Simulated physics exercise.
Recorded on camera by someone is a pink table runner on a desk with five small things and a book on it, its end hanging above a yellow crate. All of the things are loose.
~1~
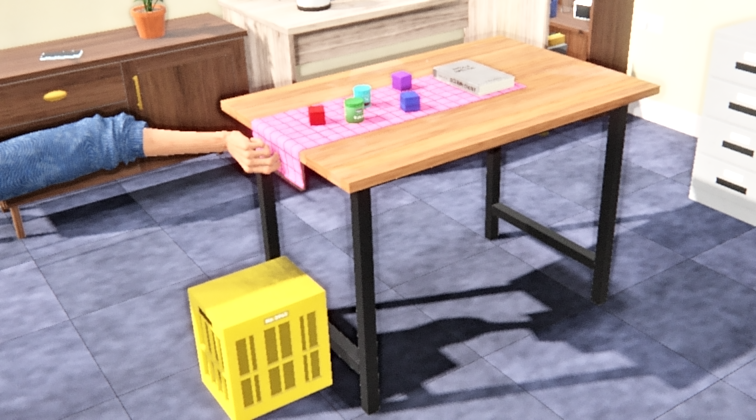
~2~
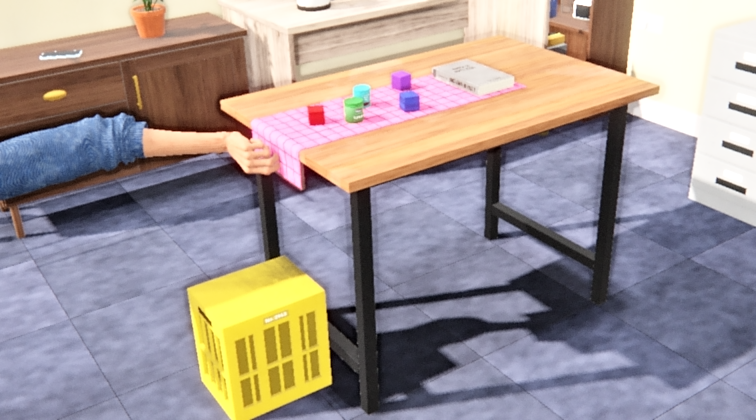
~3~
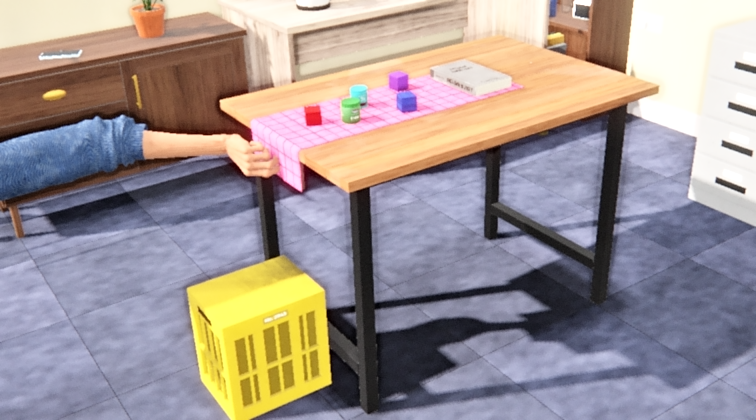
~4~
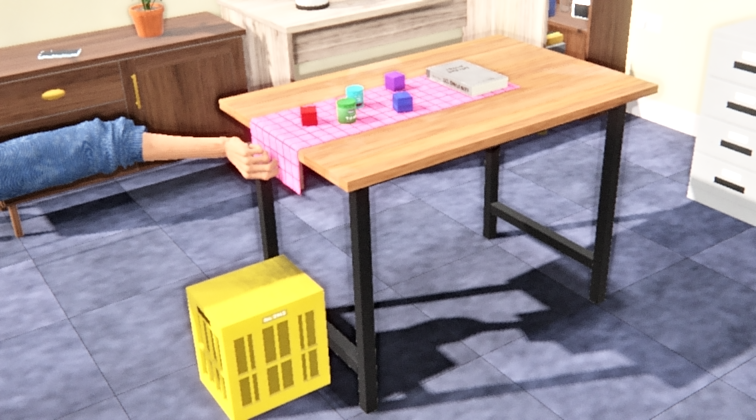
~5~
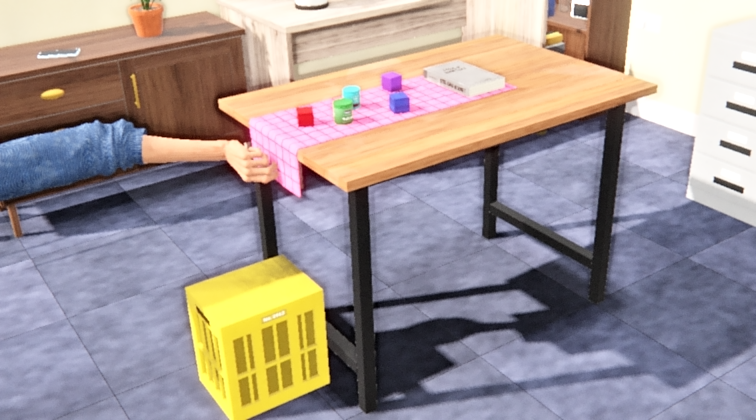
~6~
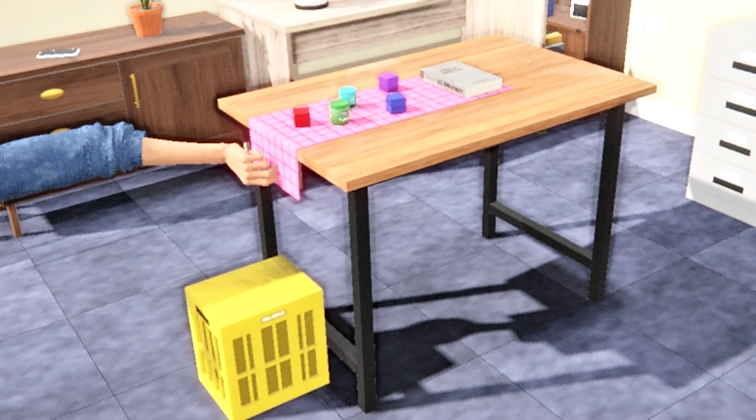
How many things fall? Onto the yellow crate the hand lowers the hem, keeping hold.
Three.
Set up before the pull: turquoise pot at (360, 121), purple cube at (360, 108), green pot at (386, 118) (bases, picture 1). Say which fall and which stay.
Start with the turquoise pot, which is lost; next the purple cube, which is lost; last the green pot, which is lost.
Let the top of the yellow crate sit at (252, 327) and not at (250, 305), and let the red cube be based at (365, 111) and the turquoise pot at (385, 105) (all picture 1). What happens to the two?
The red cube is lost, the turquoise pot is lost.
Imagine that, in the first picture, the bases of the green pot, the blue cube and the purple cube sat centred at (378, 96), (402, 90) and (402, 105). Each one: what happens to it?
Each in turn: The green pot stays aloft, the blue cube stays aloft, the purple cube stays aloft.
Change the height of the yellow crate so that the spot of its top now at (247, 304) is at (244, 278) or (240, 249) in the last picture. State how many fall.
That would make 2 and 1.
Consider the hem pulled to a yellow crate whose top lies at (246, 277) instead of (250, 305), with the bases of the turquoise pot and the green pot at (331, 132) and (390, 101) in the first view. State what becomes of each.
As for the turquoise pot, it leaves the top; as for the green pot, it stays in place.
Soon after, hem near (278, 211); all still up.
After that, hem near (280, 242); red cube gone.
And then, hem on the crate; red cube, green pot and turquoise pot gone.
In the end, hem on the crate; red cube, green pot and turquoise pot gone. The count of fallen things is three.
